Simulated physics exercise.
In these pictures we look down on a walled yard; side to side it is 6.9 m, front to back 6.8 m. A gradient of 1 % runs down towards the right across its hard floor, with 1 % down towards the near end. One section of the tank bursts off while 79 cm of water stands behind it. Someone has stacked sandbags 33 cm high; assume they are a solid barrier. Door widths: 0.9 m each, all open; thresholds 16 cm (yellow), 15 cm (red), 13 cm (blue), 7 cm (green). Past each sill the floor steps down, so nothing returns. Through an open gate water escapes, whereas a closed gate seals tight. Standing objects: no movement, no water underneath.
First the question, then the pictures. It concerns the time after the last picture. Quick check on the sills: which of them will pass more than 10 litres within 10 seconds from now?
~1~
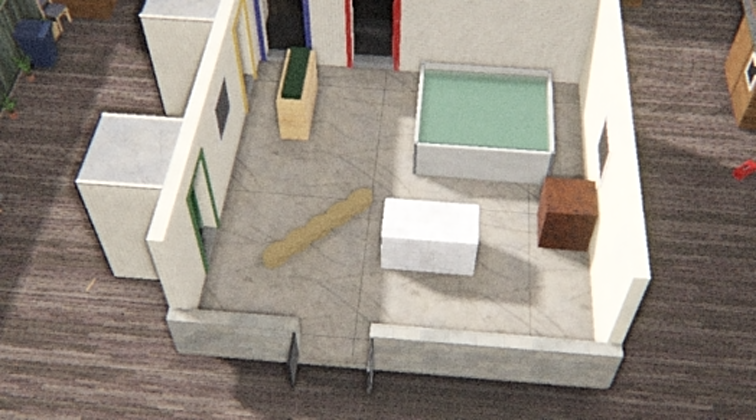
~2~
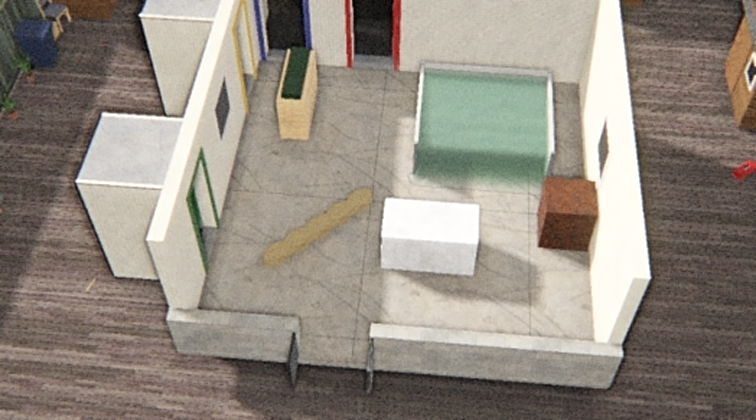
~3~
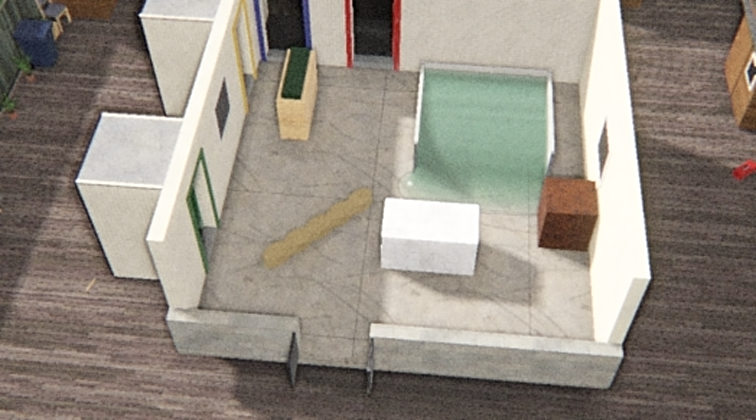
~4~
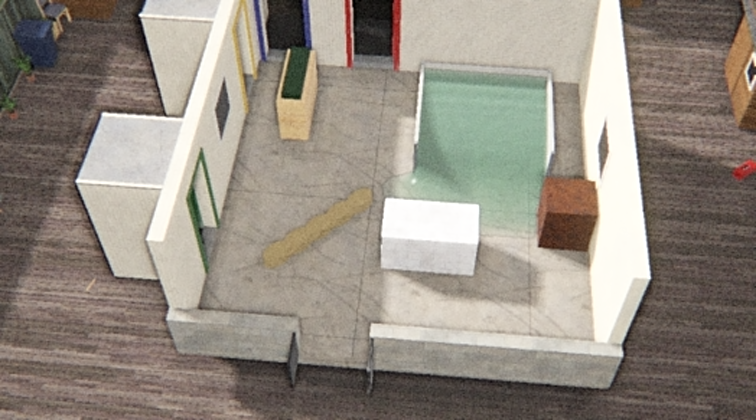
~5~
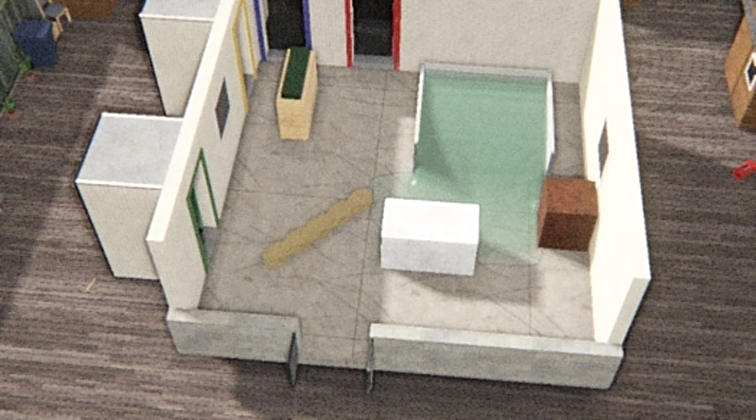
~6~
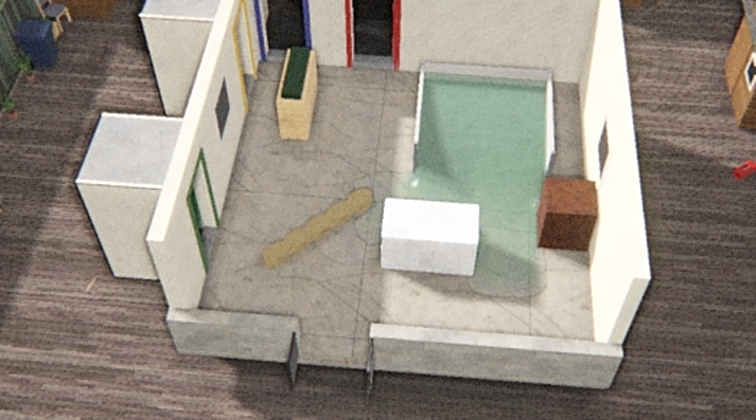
Outcome: The yellow door lets in a smaller amount than the limit. The red door lets in a smaller amount than the limit. The blue door lets in a smaller amount than the limit. The green door lets in a larger amount than the limit.
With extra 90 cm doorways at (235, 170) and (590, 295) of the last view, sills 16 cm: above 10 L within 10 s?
So the first one doesn't reach it, while the second one exceeds it.
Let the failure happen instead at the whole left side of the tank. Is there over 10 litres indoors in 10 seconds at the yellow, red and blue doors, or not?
Then yellow would come out on the high side, red on the high side and blue on the high side.
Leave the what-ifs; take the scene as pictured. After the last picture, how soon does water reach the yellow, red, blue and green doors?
Yellow = 3.6 s, red = 2.8 s, blue = 3.4 s, green = 2.6 s.
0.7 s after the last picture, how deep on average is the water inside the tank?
Mean depth: About 38 cm.
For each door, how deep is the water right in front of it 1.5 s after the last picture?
You'd get yellow at 0 cm, red at 0 cm, blue at 0 cm, and green at 0 cm.
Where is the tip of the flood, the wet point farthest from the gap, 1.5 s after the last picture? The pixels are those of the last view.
That would be close to (216, 324).
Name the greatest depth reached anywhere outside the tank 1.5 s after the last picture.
About 55 cm at most.
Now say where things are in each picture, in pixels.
The first frame shows the tank at (485, 109) is whole and still, 79 cm deep.
In the second frame, the front is at a hidden place, 1.3 m from the gap at (481, 169); 0.5 m2 of floor is under water; 79 cm left at the back of the tank.
In the third frame, water pours out at (481, 169) and has run 1.5 m, to a hidden place; typically 14 cm deep outside, 79 cm at the tank's back.
In the fourth frame, the front is at a hidden place, 1.9 m from the gap at (481, 171); 3.6 m2 of floor is under water; 75 cm left at the back of the tank.
In the fifth frame, the front is at (378, 219), 2.2 m from the gap at (481, 171); 5.3 m2 of floor is under water; 68 cm left at the back of the tank.
In the sixth frame, the front is at (536, 291), 2.7 m from the gap at (481, 171); 6.4 m2 of floor is under water; 68 cm left at the back of the tank.
Then, 0.7 s after the last picture water covers 30 % of the floor and is deepest (56 cm) near (460, 233); yellow door not reached, red door not reached, blue door not reached, green door not reached.
Then, 1.5 s after the last picture water covers 55 % of the floor and is deepest (55 cm) near (551, 362); yellow door not reached, red door not reached, blue door not reached, green door not reached.
Then, 2.8 s after the last picture water covers 80 % of the floor and is deepest (33 cm) near (588, 260); yellow door not reached, red door not reached, blue door not reached, green door 3 cm at the sill, 0 L in.
Then, 5.3 s after the last picture water covers 95 % of the floor and is deepest (24 cm) near (286, 339); yellow door 5 cm at the sill, 0 L in, red door 8 cm at the sill, 0 L in, blue door 3 cm at the sill, 0 L in, green door 13 cm at the sill, 24 L in.
Then, 9.3 s after the last picture water covers 95 % of the floor and is deepest (16 cm) near (411, 136); yellow door 9 cm at the sill, 0 L in, red door 11 cm at the sill, 0 L in, blue door 10 cm at the sill, 1 L in, green door 6 cm at the sill, 50 L in.
